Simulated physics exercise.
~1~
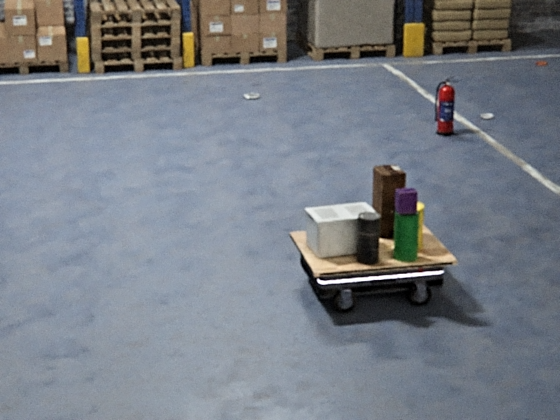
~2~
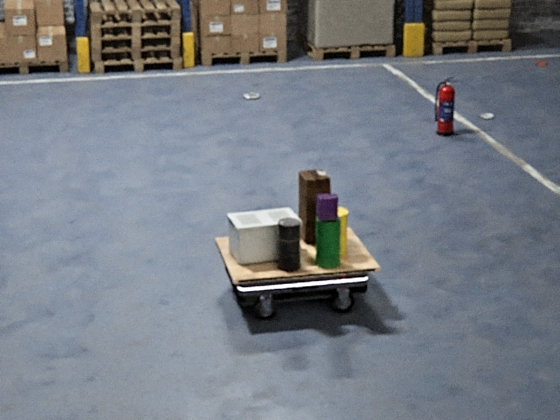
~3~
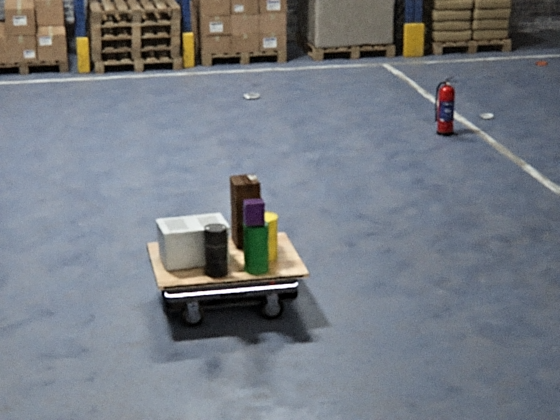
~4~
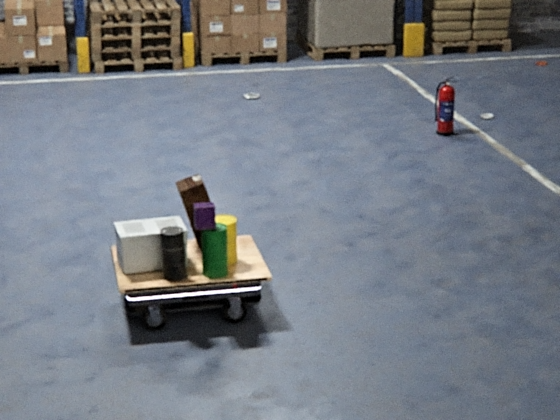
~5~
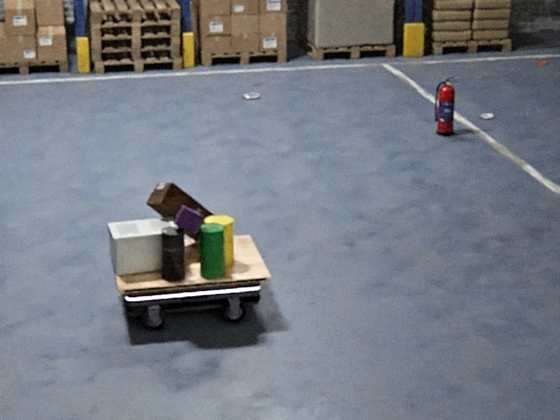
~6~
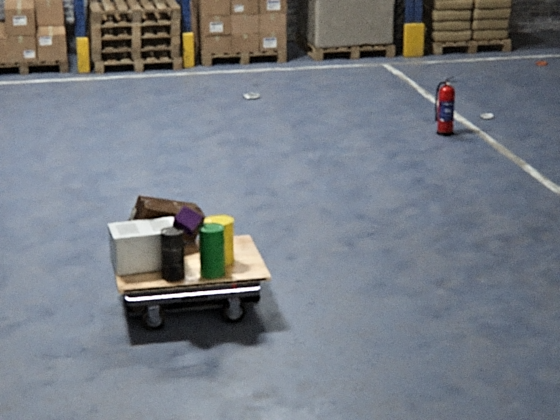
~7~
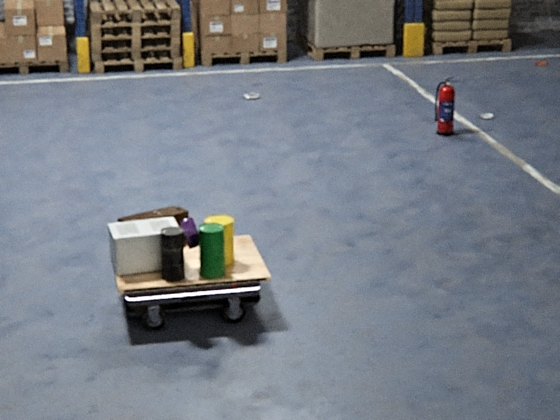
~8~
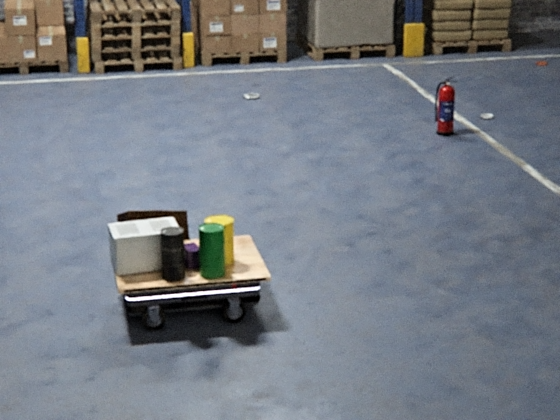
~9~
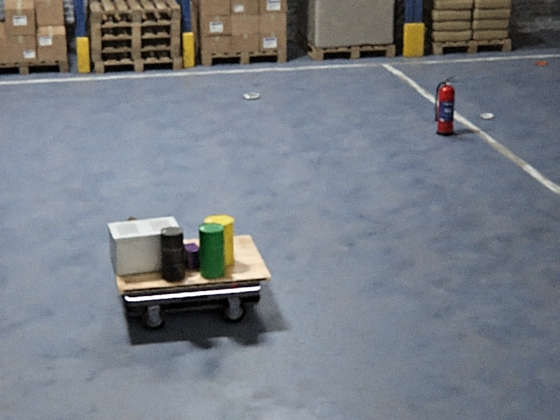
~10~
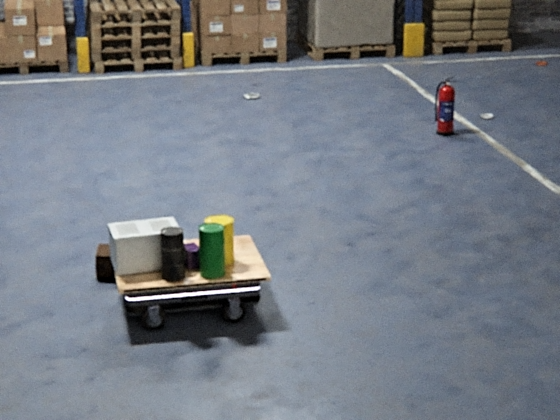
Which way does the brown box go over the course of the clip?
The brown box moves to the left, first riding along with the cart and then toppling that way until it ends up off the cart's left side.
